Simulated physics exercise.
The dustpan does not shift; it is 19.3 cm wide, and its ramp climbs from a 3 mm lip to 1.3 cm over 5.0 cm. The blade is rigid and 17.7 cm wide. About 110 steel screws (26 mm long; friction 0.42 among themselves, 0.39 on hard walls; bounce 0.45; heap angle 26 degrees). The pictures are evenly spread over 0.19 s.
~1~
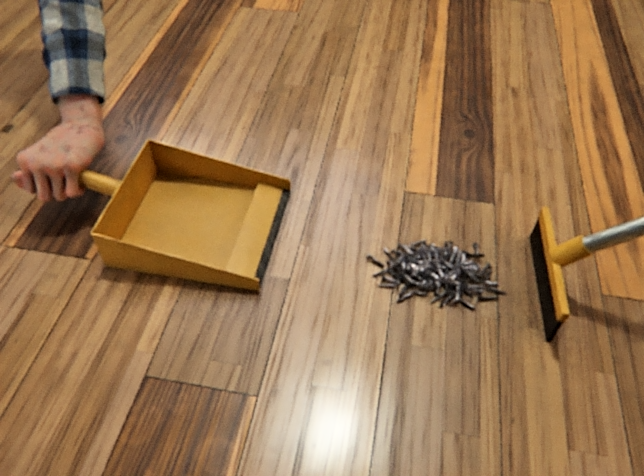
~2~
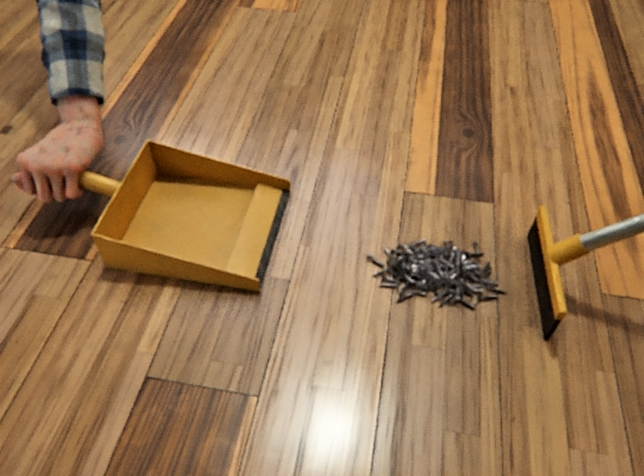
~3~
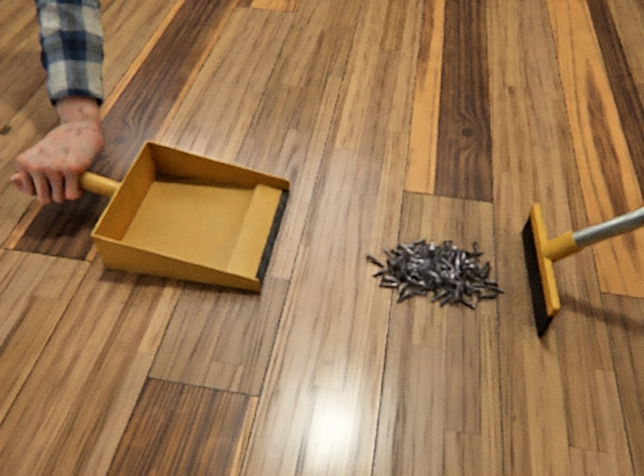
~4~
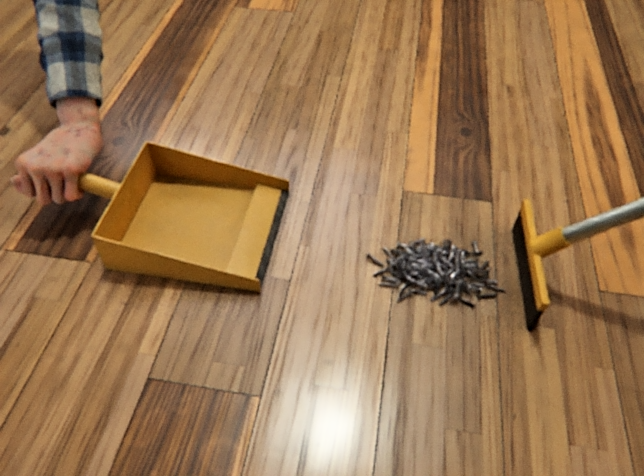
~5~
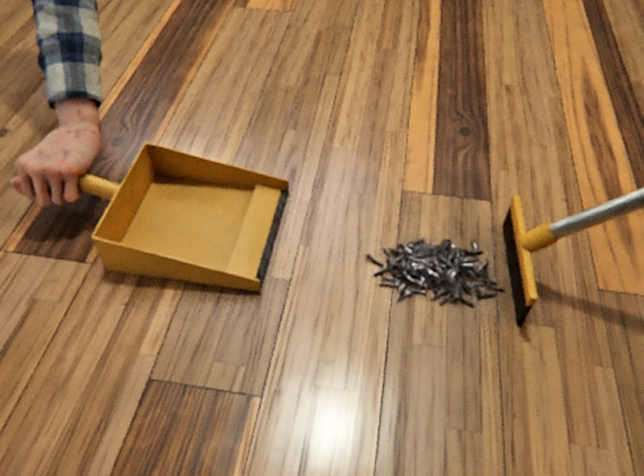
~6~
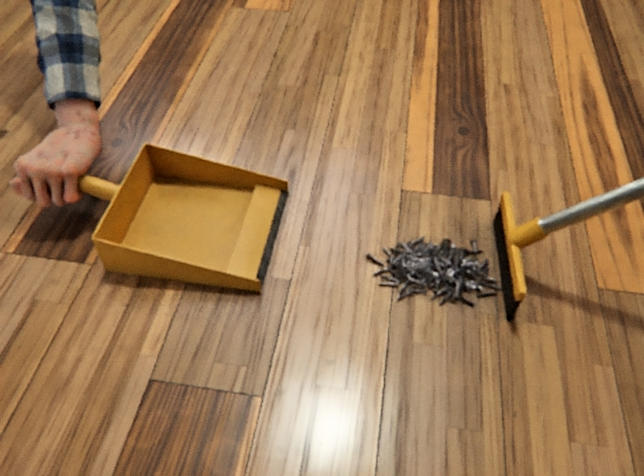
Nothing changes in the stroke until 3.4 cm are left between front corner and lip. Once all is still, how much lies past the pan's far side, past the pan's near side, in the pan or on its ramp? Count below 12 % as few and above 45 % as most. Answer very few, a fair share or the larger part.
Past the pan's far side: Very few; past the pan's near side: Very few; in the pan or on its ramp: Very few.
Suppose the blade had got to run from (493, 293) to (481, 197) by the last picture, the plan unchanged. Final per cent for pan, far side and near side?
Pan 20, far 0, near 10.
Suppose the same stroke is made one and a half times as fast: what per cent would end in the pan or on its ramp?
Then about 5 per cent.
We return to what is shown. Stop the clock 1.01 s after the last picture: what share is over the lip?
Some 5 per cent.
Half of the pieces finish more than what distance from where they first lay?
Roughly 20 cm.
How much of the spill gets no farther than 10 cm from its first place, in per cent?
Roughly 25 per cent.
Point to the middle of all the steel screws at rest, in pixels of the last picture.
Around (297, 237).
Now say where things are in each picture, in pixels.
The first frame shows blade from (562, 317) to (543, 215), moved 0.0 cm, 0 of the pieces shifted so far; middle of the pieces at (439, 266); pan at (191, 225).
The second frame shows blade from (560, 315) to (540, 213), moved 0.3 cm, 0 of the pieces shifted so far; middle of the pieces at (439, 265).
The third frame shows blade from (553, 311) to (534, 211), moved 1.0 cm, 0 of the pieces shifted so far; middle of the pieces at (438, 265).
The fourth frame shows blade from (542, 306) to (524, 207), moved 2.3 cm, 0 of the pieces shifted so far; middle of the pieces at (438, 264).
The fifth frame shows blade from (531, 301) to (514, 203), moved 3.6 cm, 0 of the pieces shifted so far; middle of the pieces at (438, 264).
The sixth frame shows blade from (520, 296) to (504, 199), moved 5.0 cm, 0 of the pieces shifted so far; middle of the pieces at (438, 263); pan at (191, 227).
Then, 0.39 s after the last picture, middle of the blade 19 cm from the lip; 0 % over the lip, far side 0 %, near side 0 %.
Then, 0.65 s after the last picture, middle of the blade 10 cm from the lip; 0 % over the lip, far side 0 %, near side 0 %.
Then, 1.01 s after the last picture, middle of the blade 4 cm from the lip; 5 % over the lip, far side 5 %, near side 5 %.
In the end, far side 5 %, near side 5 %, pan 0 %, in front of the lip or behind the blade 90 %.
